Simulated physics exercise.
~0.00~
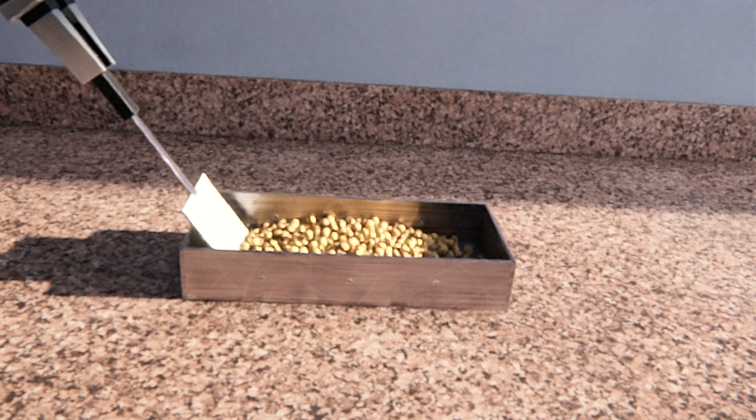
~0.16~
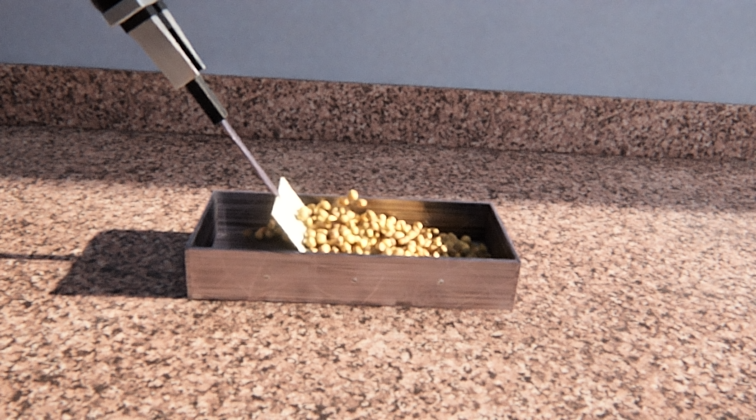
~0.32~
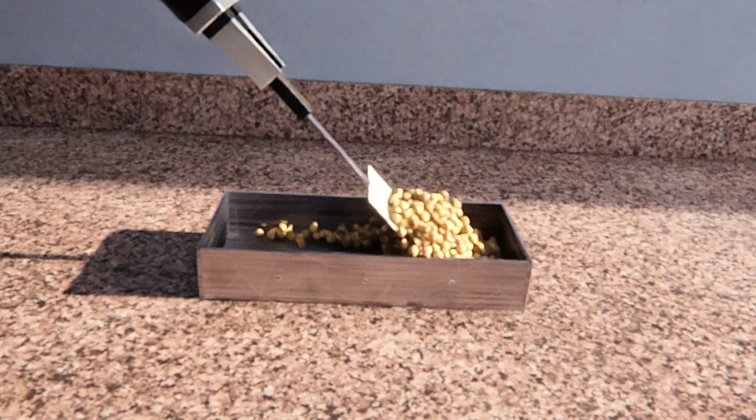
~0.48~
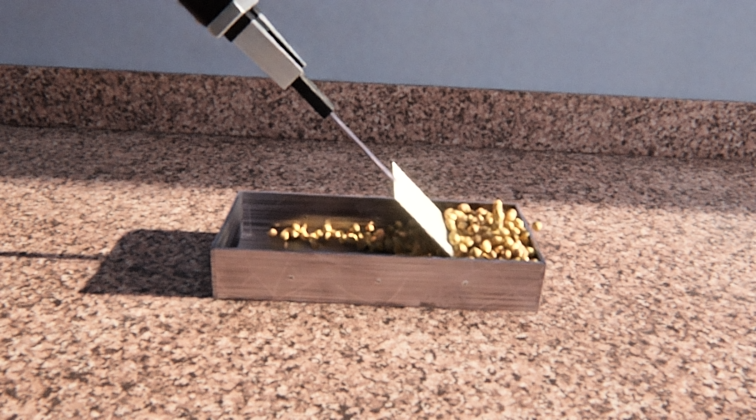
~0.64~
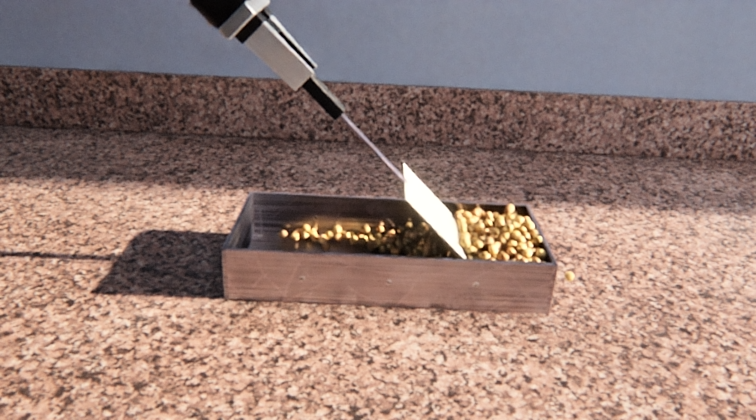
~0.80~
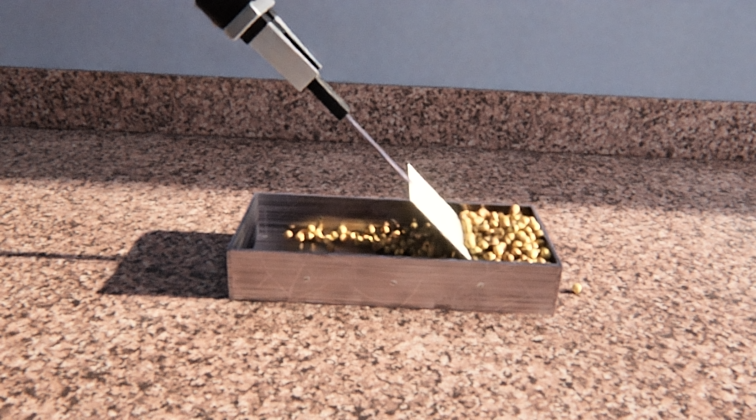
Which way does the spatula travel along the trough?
It moves to the right, pushing the golden pieces ahead of it toward the right end of the trough.
